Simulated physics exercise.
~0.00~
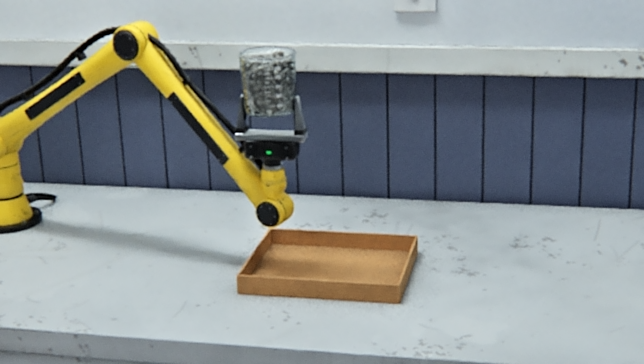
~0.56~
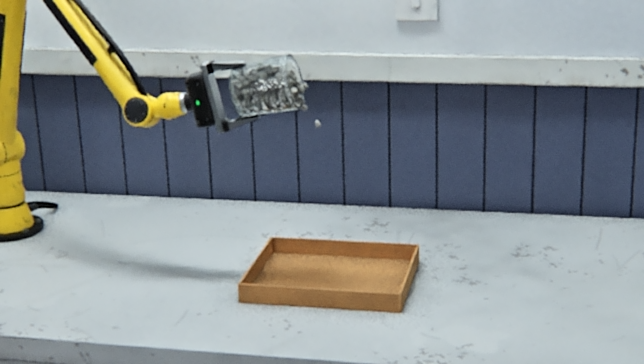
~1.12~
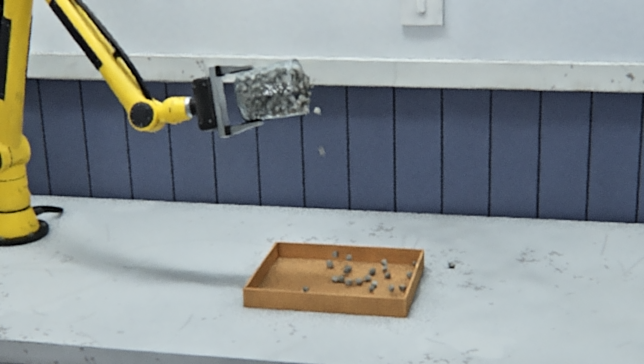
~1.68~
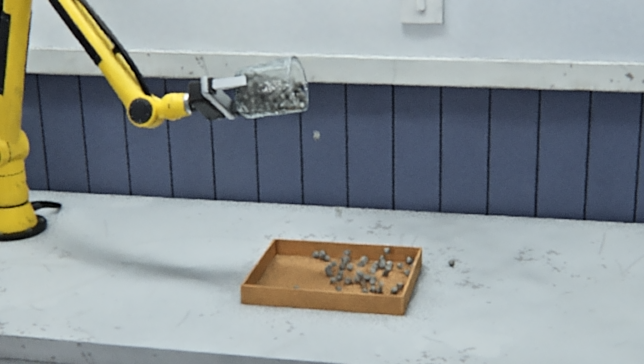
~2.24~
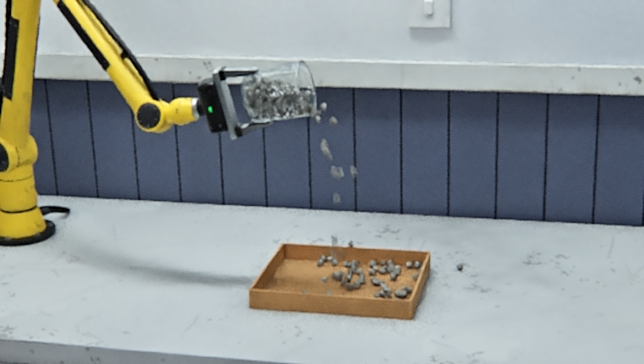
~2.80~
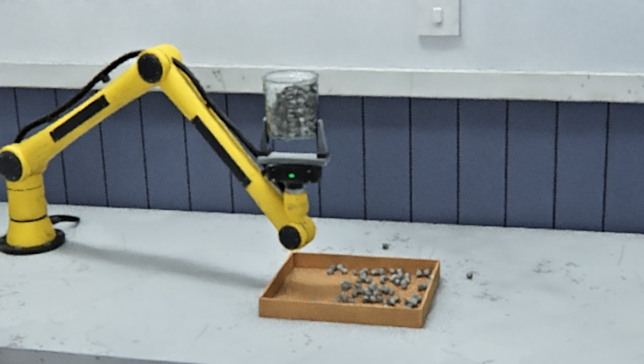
A yellow robot arm stands at the left of a pale, speckled tabletop, seen from the front and slightly above by a gently swaying camera, with dark blue panelling and a light wall behind. Its gripper holds a clear beaker of small grey pebbles upright, behind a shallow orange-brown tray. The arm tips the beaker onto its side towards the right, and pebbles begin to drop. They fall into the tray and scatter, while a stray lands on the table beyond it. Finally the arm brings the beaker upright, still holding many pebbles, with a loose scattering left in the tray.
